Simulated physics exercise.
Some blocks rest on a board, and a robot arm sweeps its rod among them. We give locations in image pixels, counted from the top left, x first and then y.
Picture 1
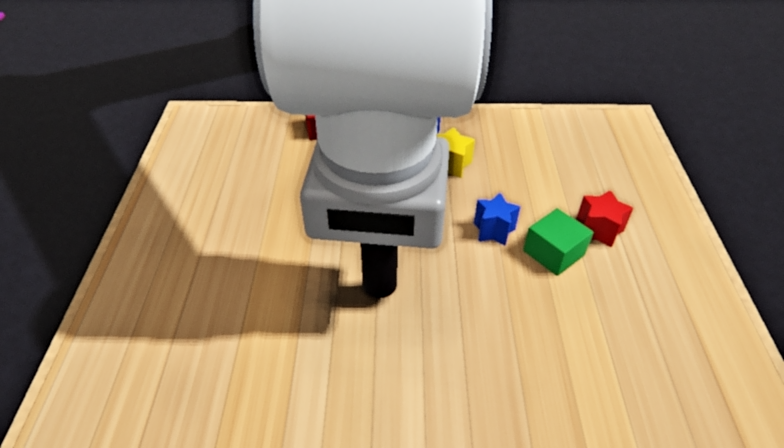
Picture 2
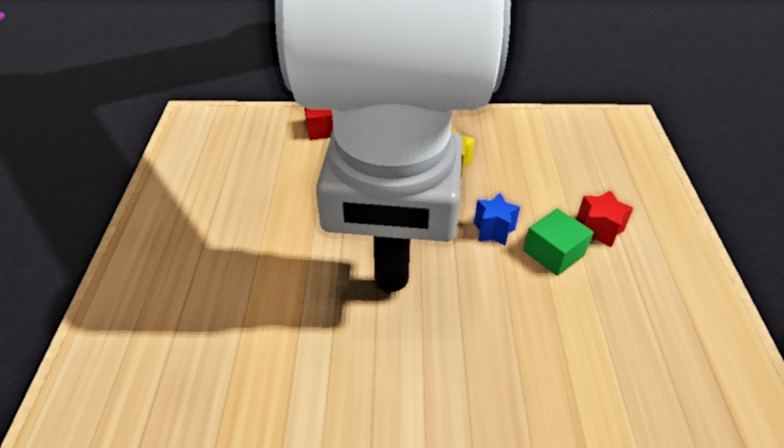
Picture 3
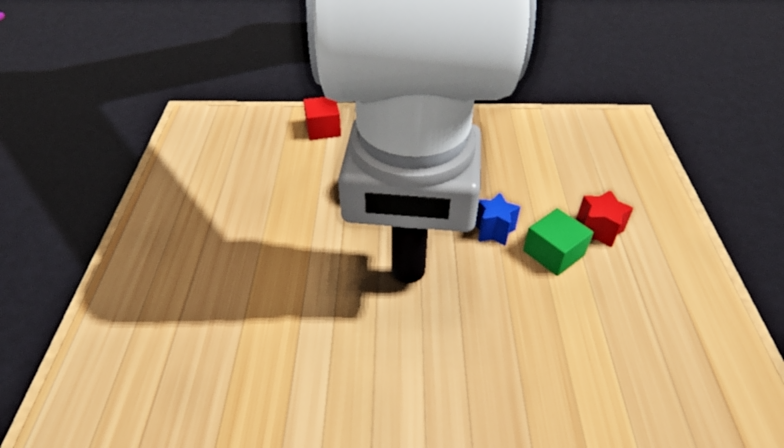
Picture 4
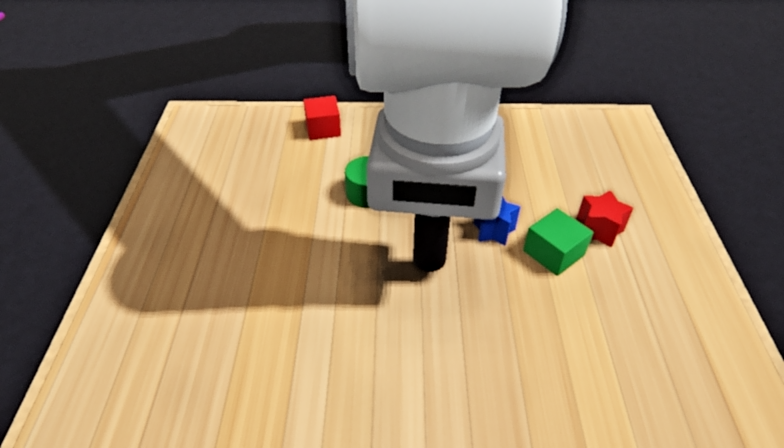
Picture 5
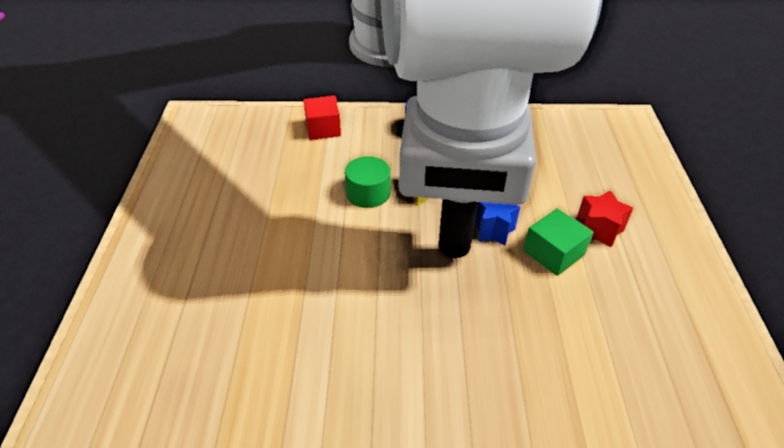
A white and grey robot arm holding a black rod hangs over a pale wooden board against a dark floor, seen from a raised, fixed view. A blue star, green cube and red star sit to the right, with a red cube, green cylinder and yellow piece farther back. The arm sweeps the rod steadily right and slightly away, nearing the blue star, while the blocks stay still.
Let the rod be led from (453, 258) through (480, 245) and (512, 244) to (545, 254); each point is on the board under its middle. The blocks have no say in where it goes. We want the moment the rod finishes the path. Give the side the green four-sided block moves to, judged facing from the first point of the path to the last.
Over to the right.
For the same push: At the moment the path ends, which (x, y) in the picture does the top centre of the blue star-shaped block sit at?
Roughly at (522, 195).
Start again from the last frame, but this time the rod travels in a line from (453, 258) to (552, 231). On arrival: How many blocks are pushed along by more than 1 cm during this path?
The number of blocks that move over 1 cm is two.
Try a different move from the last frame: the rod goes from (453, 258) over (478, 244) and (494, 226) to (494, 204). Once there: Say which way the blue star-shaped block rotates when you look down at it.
It turns round clockwise.
On the path given first. Halfway along, rod (499, 230); blue star-shaped block (517, 196), turned 25° anticlockwise.
At the end, rod (549, 242); blue star-shaped block (522, 195), turned 50° anticlockwise; green four-sided block (594, 238), turned 25° anticlockwise; red star-shaped block still.
